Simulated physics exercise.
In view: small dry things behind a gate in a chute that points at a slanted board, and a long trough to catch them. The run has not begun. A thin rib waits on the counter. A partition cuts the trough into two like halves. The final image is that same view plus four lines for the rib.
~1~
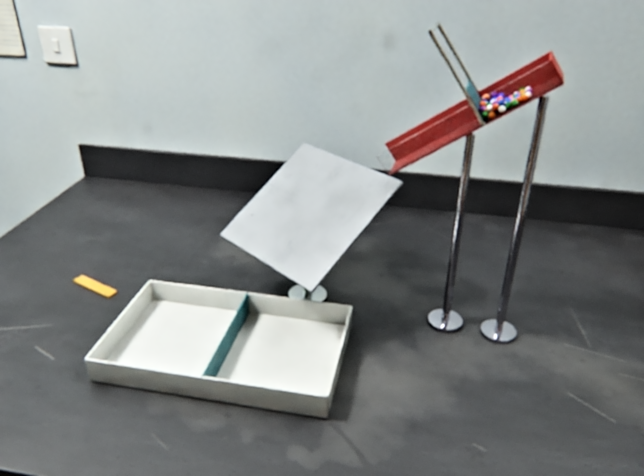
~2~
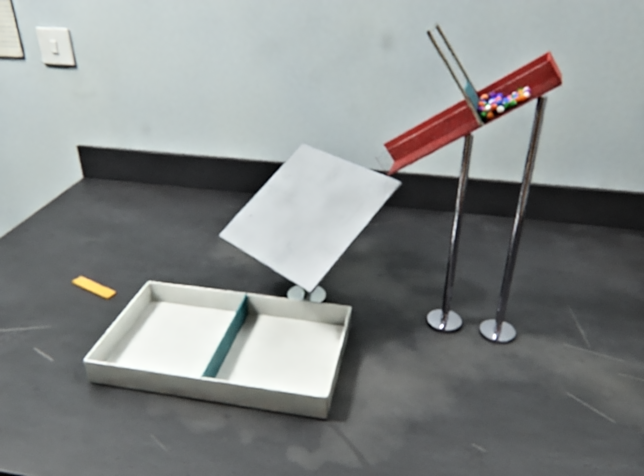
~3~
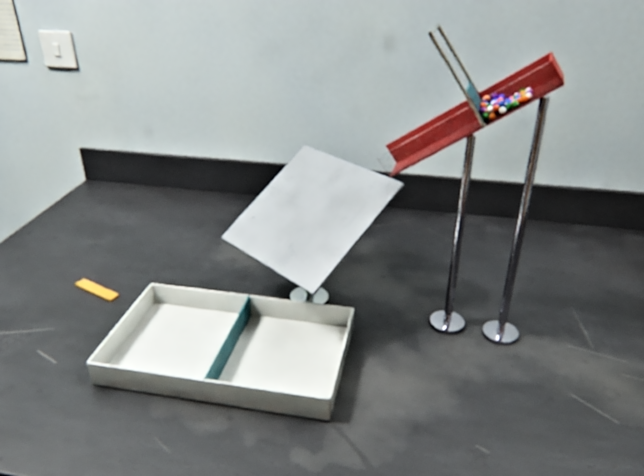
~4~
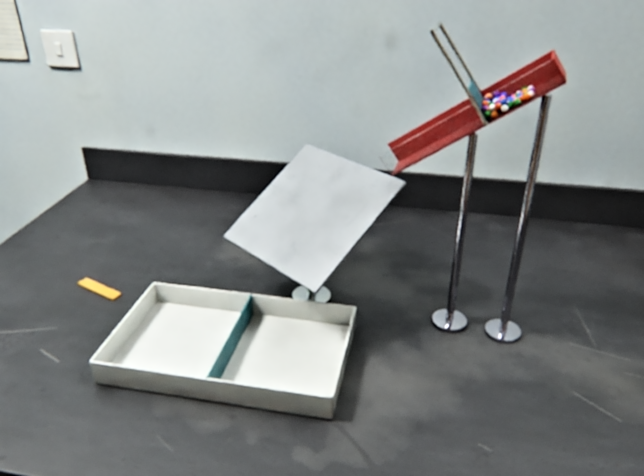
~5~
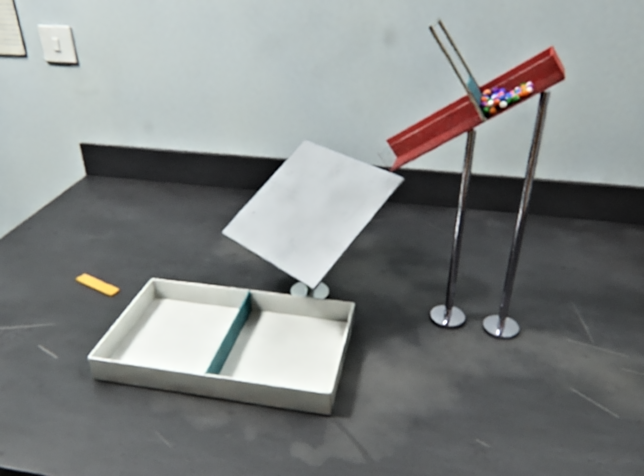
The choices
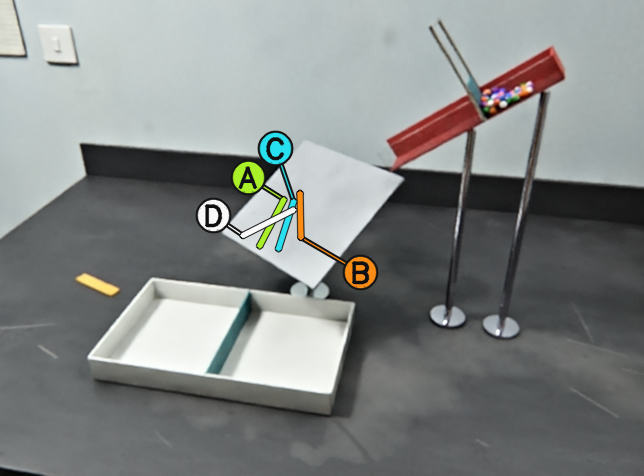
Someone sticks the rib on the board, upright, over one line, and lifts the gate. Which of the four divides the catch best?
The best line is A.
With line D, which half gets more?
More lands on the left.
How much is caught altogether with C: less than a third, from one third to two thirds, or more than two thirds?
More than two thirds.
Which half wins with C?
Right.
On the marked copy, line A from (283, 199) to (259, 246); line B from (299, 193) to (300, 237); line C from (293, 201) to (278, 248); line D from (293, 209) to (242, 235).
For line A, of what is caught, roughly half in the left half, roughly half in the right.
For line B, of what is caught, about a tenth in the left half, almost all in the right.
For line C, of what is caught, about a tenth in the left half, almost all in the right.
For line D, of what is caught, the larger part in the left half, roughly a quarter in the right.
